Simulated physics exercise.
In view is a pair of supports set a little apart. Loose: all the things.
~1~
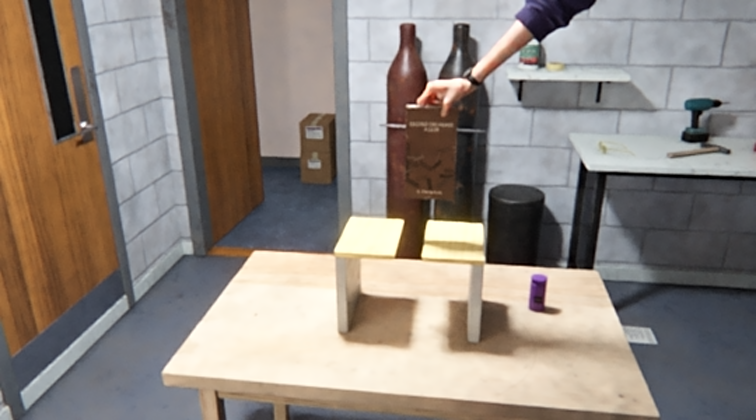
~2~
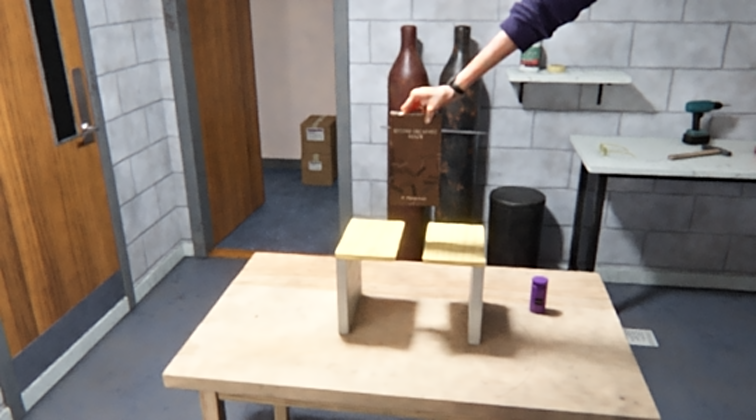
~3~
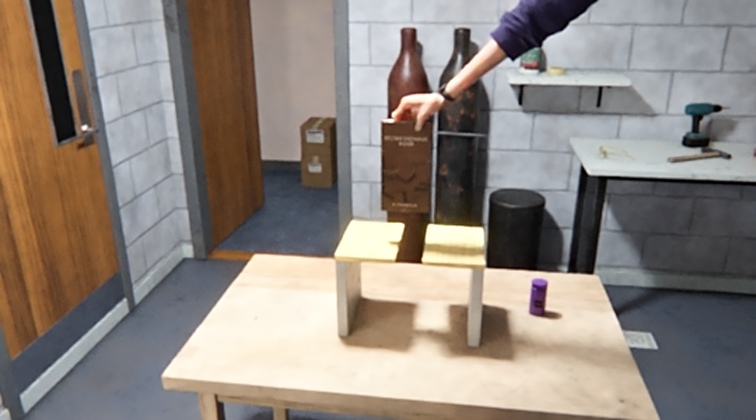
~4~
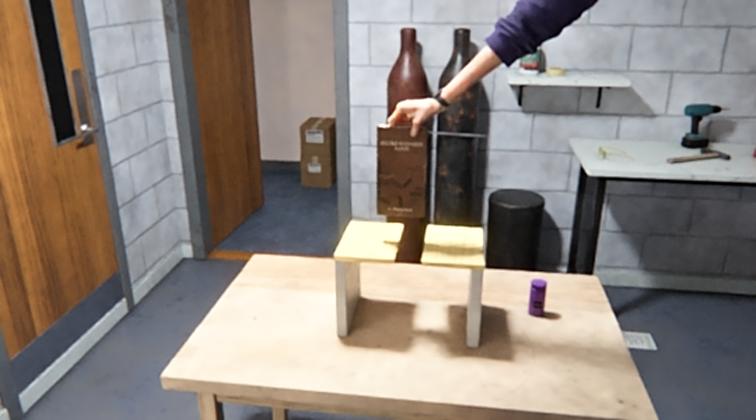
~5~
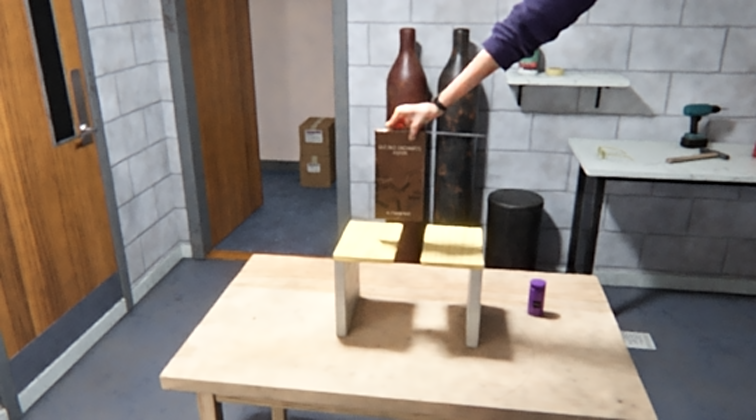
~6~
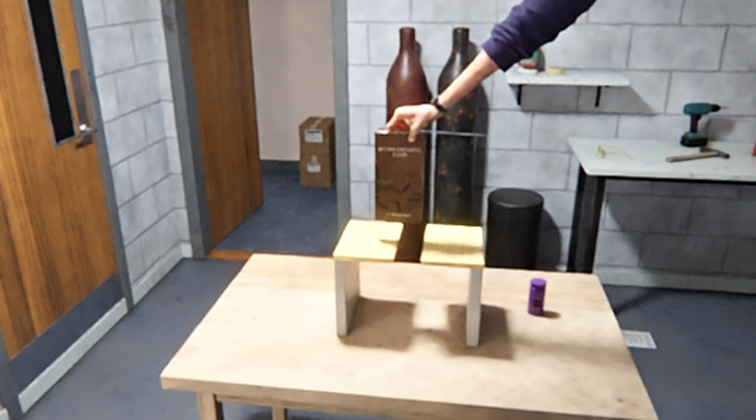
A hand held a brown book upright above two yellow-topped supports on a wooden table, moved it a short way left and slightly down, then kept it nearly still, while a purple shaker stood nearby.
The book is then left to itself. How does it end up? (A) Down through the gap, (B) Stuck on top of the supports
Answer: B.
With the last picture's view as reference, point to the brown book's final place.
Near pixel (454, 221).
Then, 0.40 s after the last picture, brown book slid a little near (402, 199).
Then, 0.80 s after the last picture, brown book tipped 64° from how it was near (434, 213).
At rest, tipped over on the stand or table, brown book; purple shaker in place. Seen from the same camera at the end, brown book near (454, 221). The book is caught.
